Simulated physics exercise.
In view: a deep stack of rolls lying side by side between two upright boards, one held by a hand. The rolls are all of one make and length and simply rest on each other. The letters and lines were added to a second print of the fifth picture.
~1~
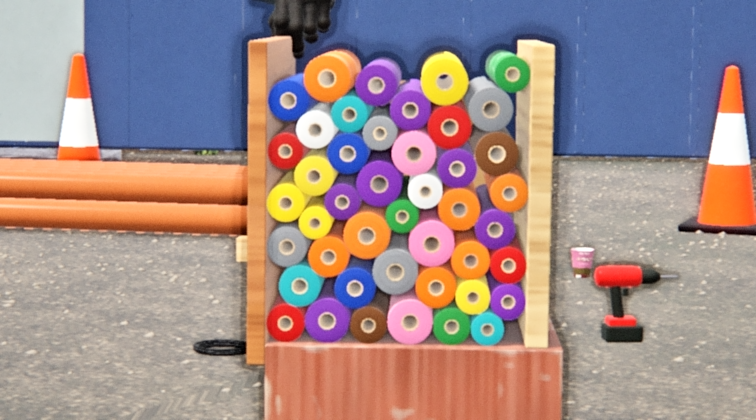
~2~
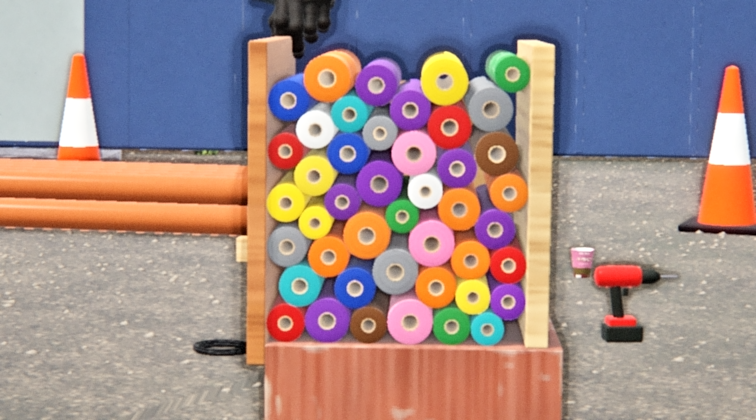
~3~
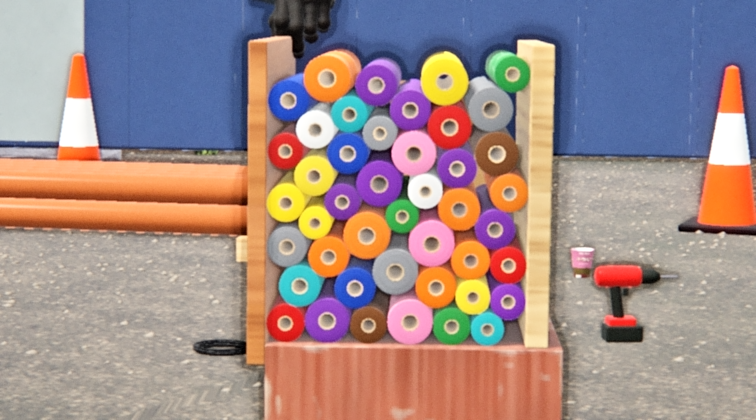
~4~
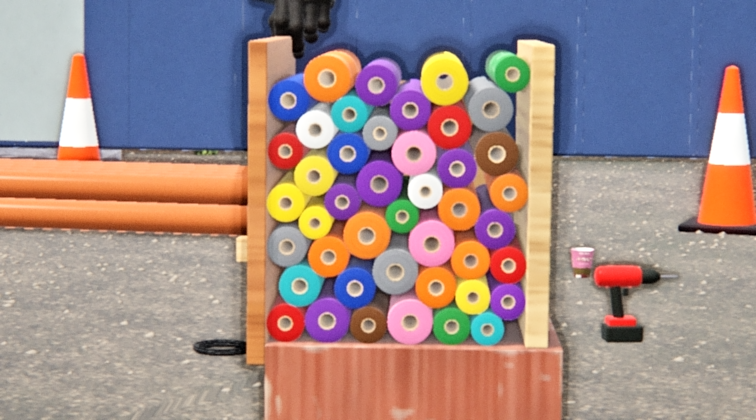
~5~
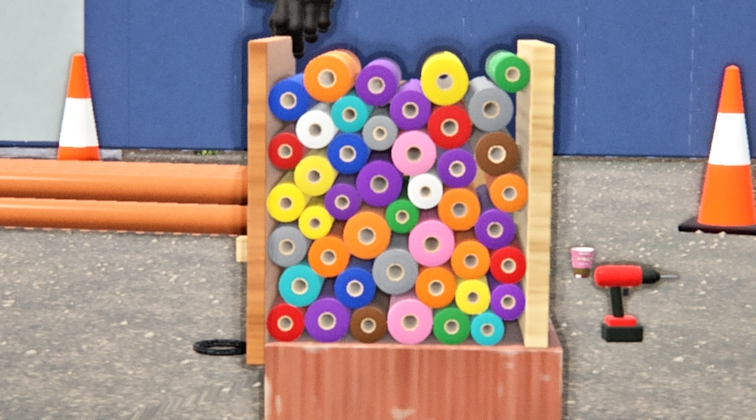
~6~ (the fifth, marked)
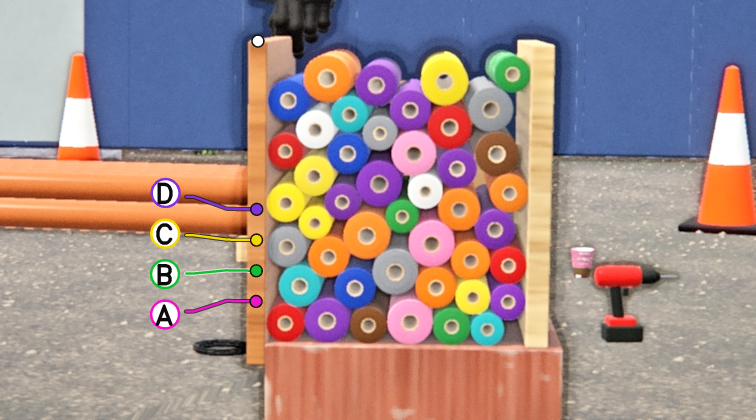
A deep stack of rolls in many colours, including purple, orange, pink, yellow, blue and grey, fills the space between two upright wooden boards above a reddish block, seen end-on from the front. A dark gloved hand shows at the top left, with orange pipes and a cone to the left, and a red drill and another cone to the right on grey pavement before a blue wall. Nothing visibly moves, and the view stays still.
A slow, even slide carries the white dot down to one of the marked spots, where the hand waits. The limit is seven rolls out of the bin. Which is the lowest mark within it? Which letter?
Lower it to D and no more.
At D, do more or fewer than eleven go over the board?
It loses fewer than eleven.
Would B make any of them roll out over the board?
Yes.
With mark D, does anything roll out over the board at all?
Yes.
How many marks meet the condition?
The number is one.
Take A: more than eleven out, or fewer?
At A, more than eleven.
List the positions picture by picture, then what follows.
A turquoise roll (487, 329); an orange roll (436, 287); a pink roll (432, 244), in the first picture.
A pink roll (432, 244); an orange roll (459, 210), in the second picture.
A purple roll (379, 184); a blue roll (348, 154), in the third picture.
A white roll (315, 130); a yellow roll (445, 82), in the fourth picture.
Side board (273, 186); a red roll (285, 323); a turquoise roll (487, 329), in the fifth picture.
On the marked copy, A at (256, 302); B at (256, 271); C at (256, 240); D at (256, 210); the white dot at (258, 41).
Following D. Soon after the start, top of the board (267, 117).
Later, top of the board (267, 202).
In the end, top of the board (267, 208), five out over the board.
As for the rest, A more than seven out over the board; B more than seven out over the board; C more than seven out over the board.
